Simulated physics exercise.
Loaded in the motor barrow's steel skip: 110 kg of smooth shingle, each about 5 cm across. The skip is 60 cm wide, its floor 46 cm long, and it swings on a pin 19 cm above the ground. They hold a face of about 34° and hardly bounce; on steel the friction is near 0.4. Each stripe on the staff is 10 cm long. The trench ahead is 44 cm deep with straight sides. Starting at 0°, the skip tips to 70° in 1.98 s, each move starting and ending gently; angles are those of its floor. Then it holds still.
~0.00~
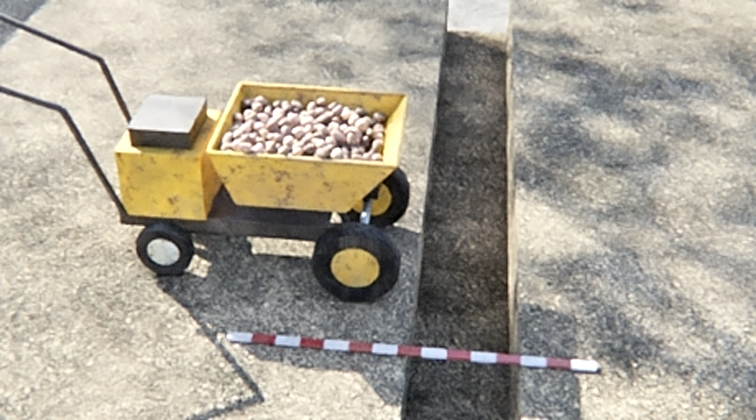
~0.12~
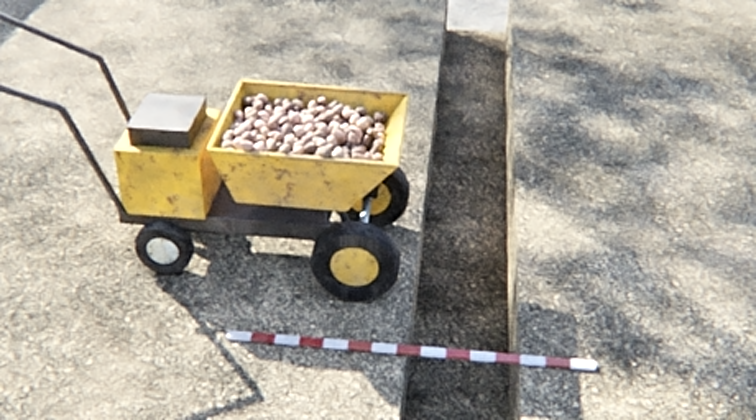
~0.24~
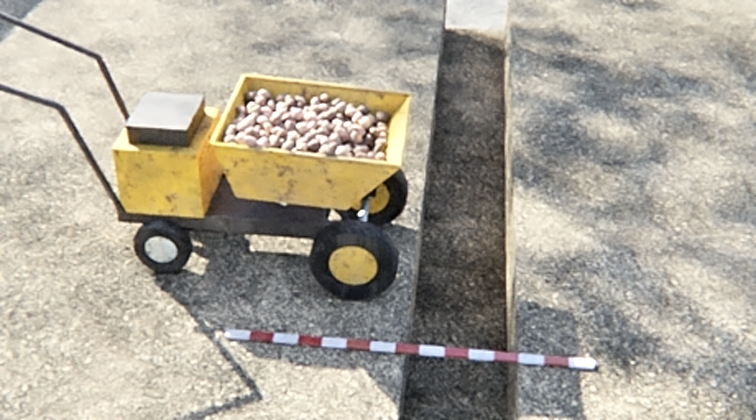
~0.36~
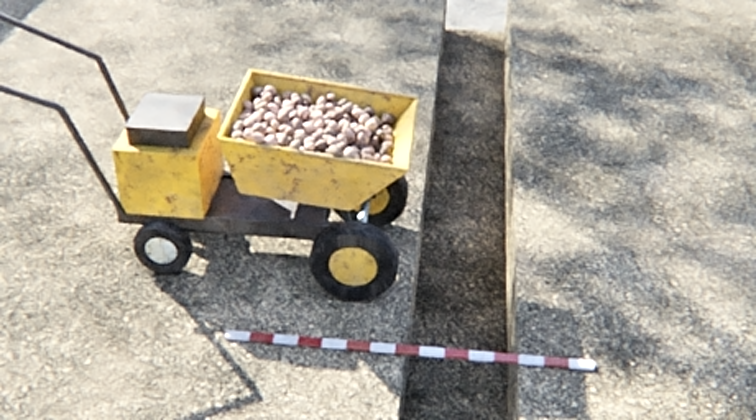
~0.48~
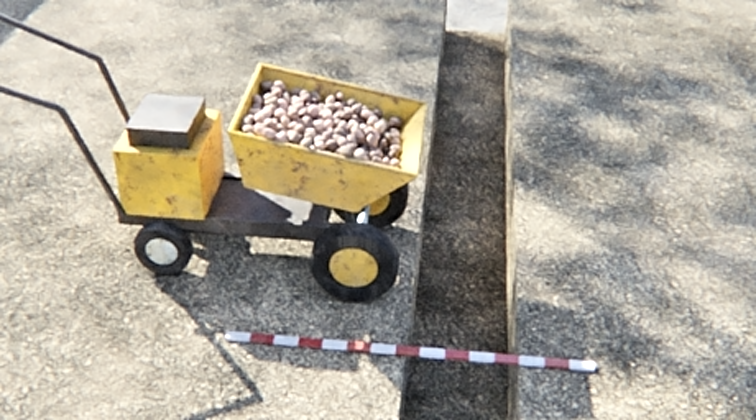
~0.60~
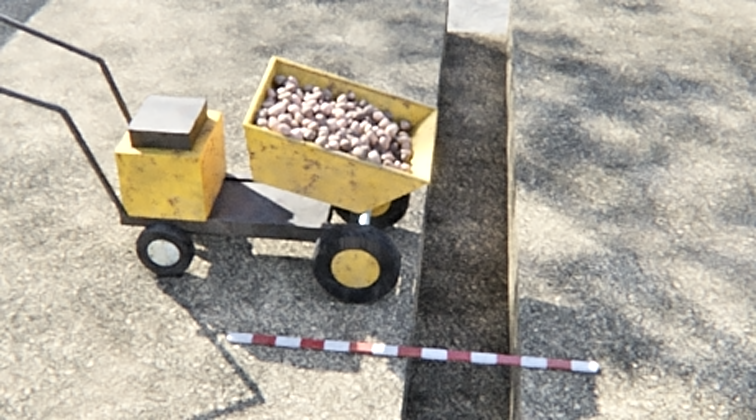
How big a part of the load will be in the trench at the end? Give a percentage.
About 55 per cent.
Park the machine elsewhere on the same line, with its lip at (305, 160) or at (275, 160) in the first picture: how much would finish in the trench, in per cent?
First some 100, then 85 per cent.
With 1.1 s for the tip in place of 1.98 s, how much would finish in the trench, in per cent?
In that case some 45 per cent.
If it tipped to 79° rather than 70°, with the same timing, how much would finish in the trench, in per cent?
It would be near 55 per cent.
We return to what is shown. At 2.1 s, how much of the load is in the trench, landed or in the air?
Some 25 per cent.
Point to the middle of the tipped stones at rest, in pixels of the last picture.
Around (505, 330).
After 1.5 s the floor is at 59°; 96 % in the skip, 4 % in the trench; the foremost stones are at (518, 274).
After 2.1 s the floor is at 70°; 39 % in the skip, 27 % in the trench, 35 % past the trench; the foremost stones are at (664, 287).
After 2.4 s the floor is at 70°; 14 % in the skip, 40 % in the trench, 46 % past the trench; the foremost stones are at (716, 288).
After 4.4 s the floor is at 70°; 0 % in the skip, 55 % in the trench, 45 % past the trench; the foremost stones are at (733, 291).
